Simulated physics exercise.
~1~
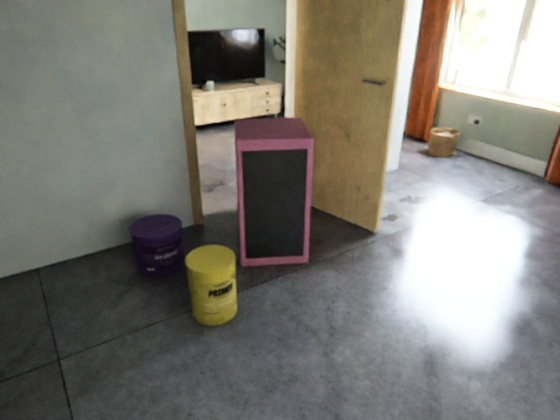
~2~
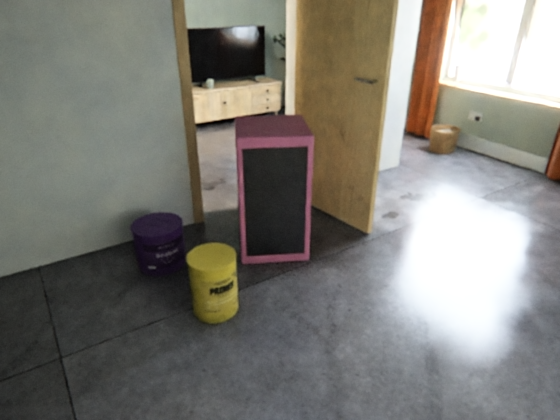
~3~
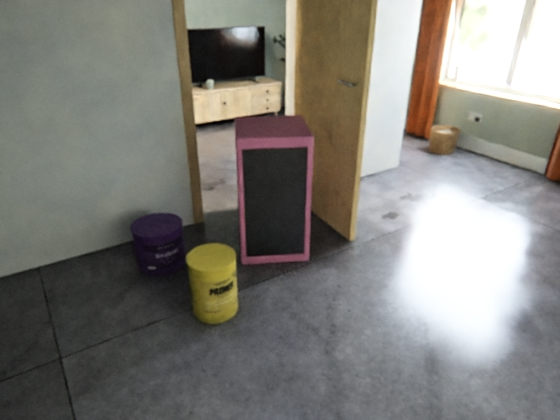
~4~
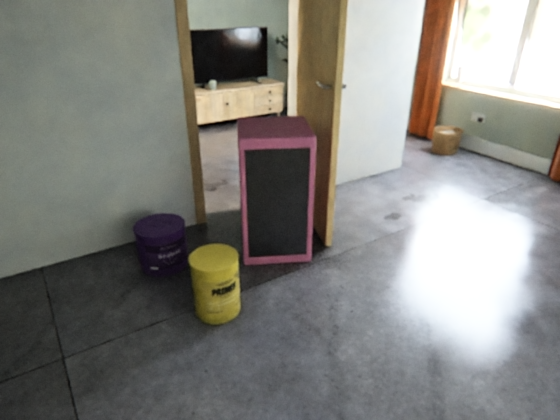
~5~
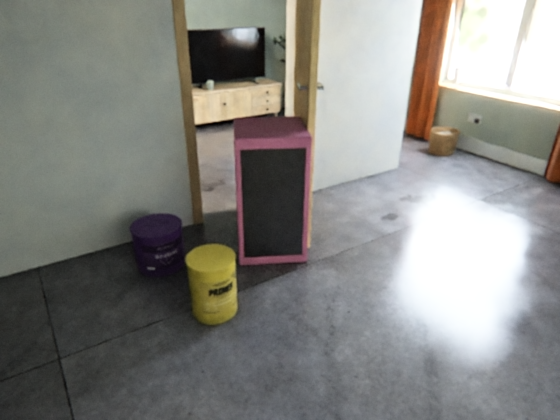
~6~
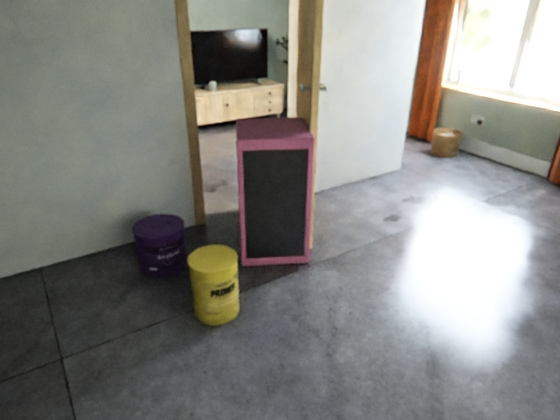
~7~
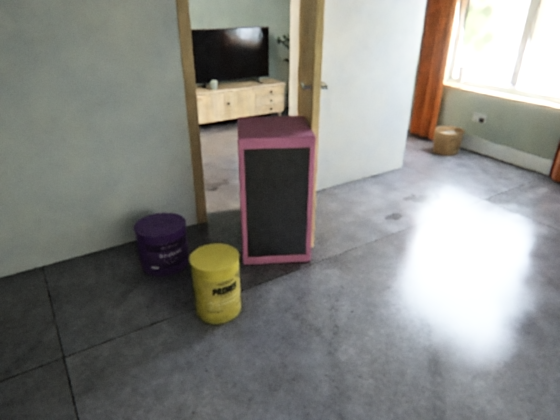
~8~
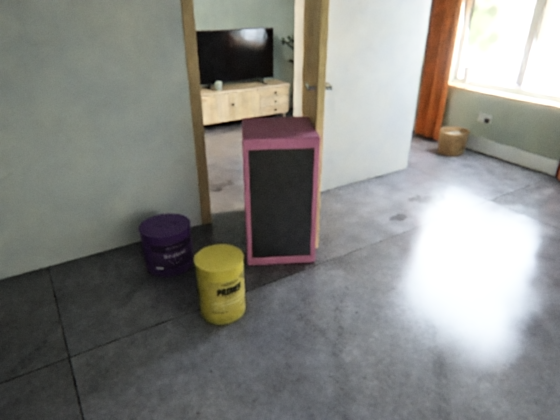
A grey room with a dark, shiny floor is seen from a slightly swaying, raised viewpoint, with a bright window at the far right. A wooden door stands open at a doorway that shows a television on a pale cabinet. In front of the doorway stands a tall pink box-shaped appliance with a dark front, with a yellow pail and a purple pail to its left. With nobody in view, the door swings leftward toward the appliance. It comes to rest behind the appliance, still partly open, while the appliance and both pails stay in place.
